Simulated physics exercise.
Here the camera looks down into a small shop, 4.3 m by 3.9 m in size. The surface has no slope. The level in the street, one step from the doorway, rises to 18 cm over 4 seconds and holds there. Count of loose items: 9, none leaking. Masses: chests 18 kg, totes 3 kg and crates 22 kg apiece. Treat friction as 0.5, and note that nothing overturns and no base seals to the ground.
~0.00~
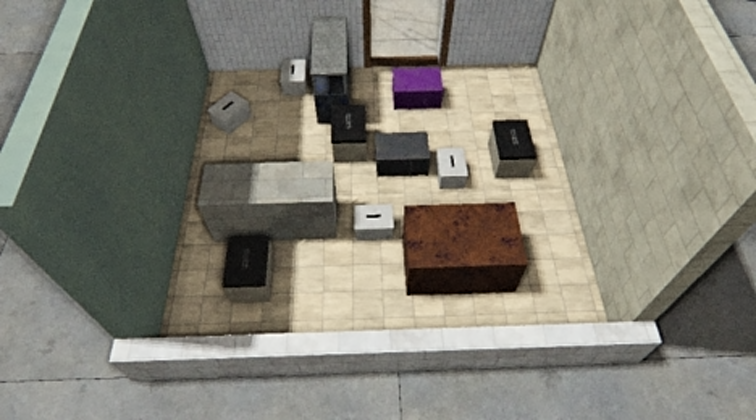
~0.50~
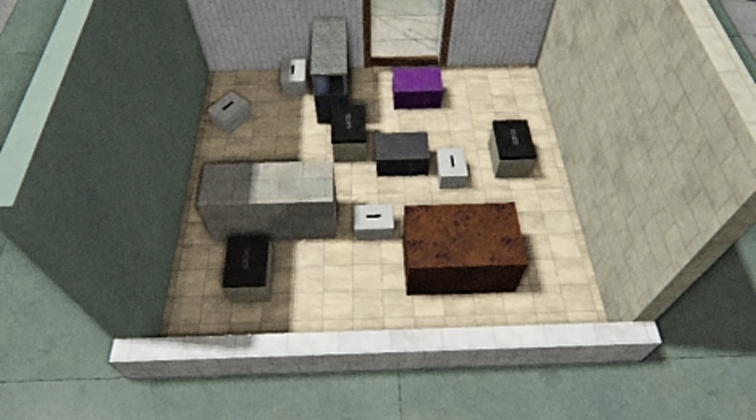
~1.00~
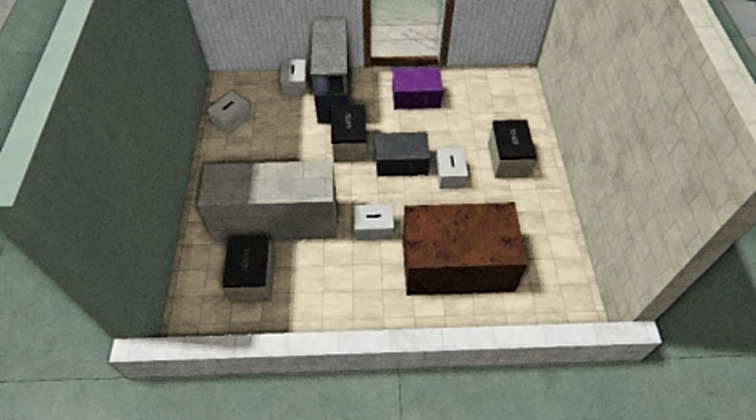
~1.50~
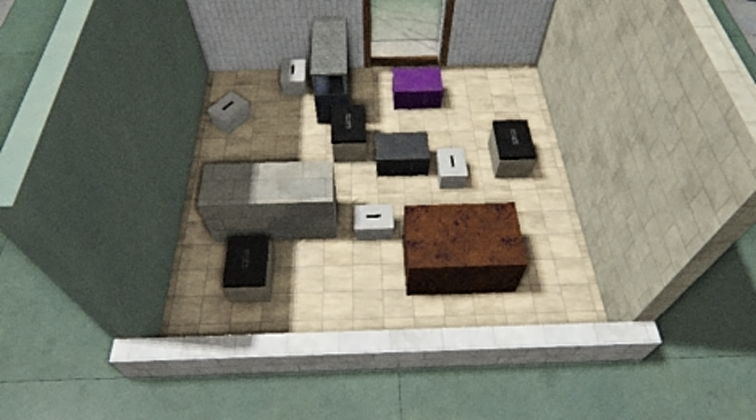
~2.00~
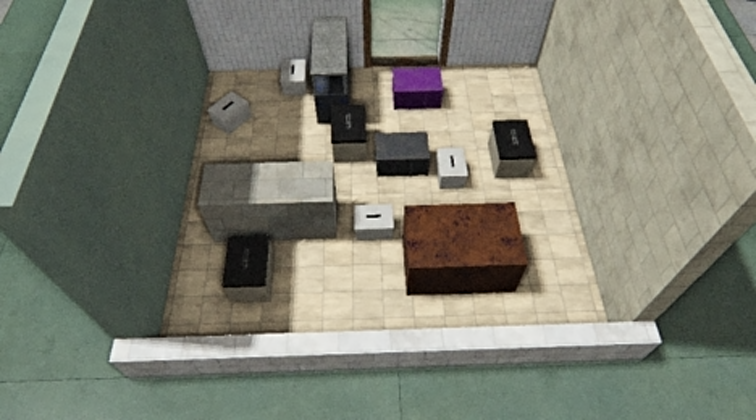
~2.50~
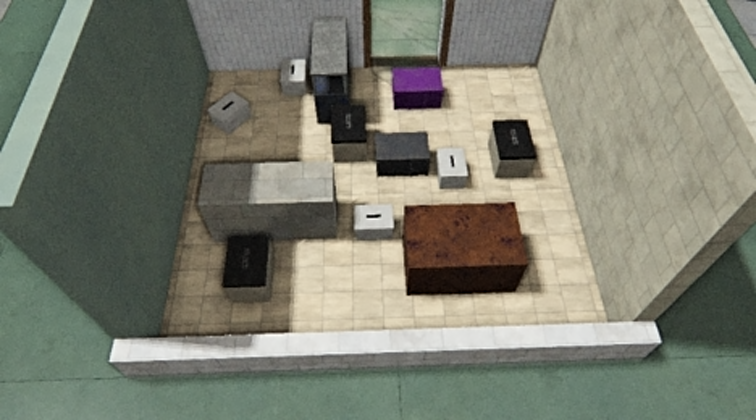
Greenish water covers the ground outside a small walled shop while the boxes inside stay still.
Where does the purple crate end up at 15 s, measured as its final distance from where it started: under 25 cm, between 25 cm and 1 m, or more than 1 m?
The purple crate ends up more than 1 m from its start.
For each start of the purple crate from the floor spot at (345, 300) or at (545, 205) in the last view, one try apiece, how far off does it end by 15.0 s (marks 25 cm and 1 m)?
First try it drifts well away, second try it drifts well away.
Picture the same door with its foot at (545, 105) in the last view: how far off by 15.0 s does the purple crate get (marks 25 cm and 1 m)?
The purple crate covers a long distance.
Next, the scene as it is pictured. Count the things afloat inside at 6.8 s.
The number is 0.
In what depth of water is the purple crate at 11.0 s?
I'd put it at about 9 cm.
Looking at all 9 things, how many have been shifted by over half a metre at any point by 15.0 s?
I make it 7.
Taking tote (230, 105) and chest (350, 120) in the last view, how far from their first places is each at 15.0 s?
Net displacement, in order: 80 cm; 20 cm.
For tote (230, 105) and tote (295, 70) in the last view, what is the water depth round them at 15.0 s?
Some 5 cm at the first, some 4 cm at the second.
After 3.5 s the purple crate is near (418, 80), 0.0 m from its start, aground; 0 afloat.
After 6.8 s the purple crate is near (477, 155), 1.3 m from its start, aground; 0 afloat.
After 11.0 s the purple crate is near (515, 156), 1.6 m from its start, afloat; 3 afloat.
After 15.0 s the purple crate is near (529, 103), 1.4 m from its start, aground; 7 afloat.
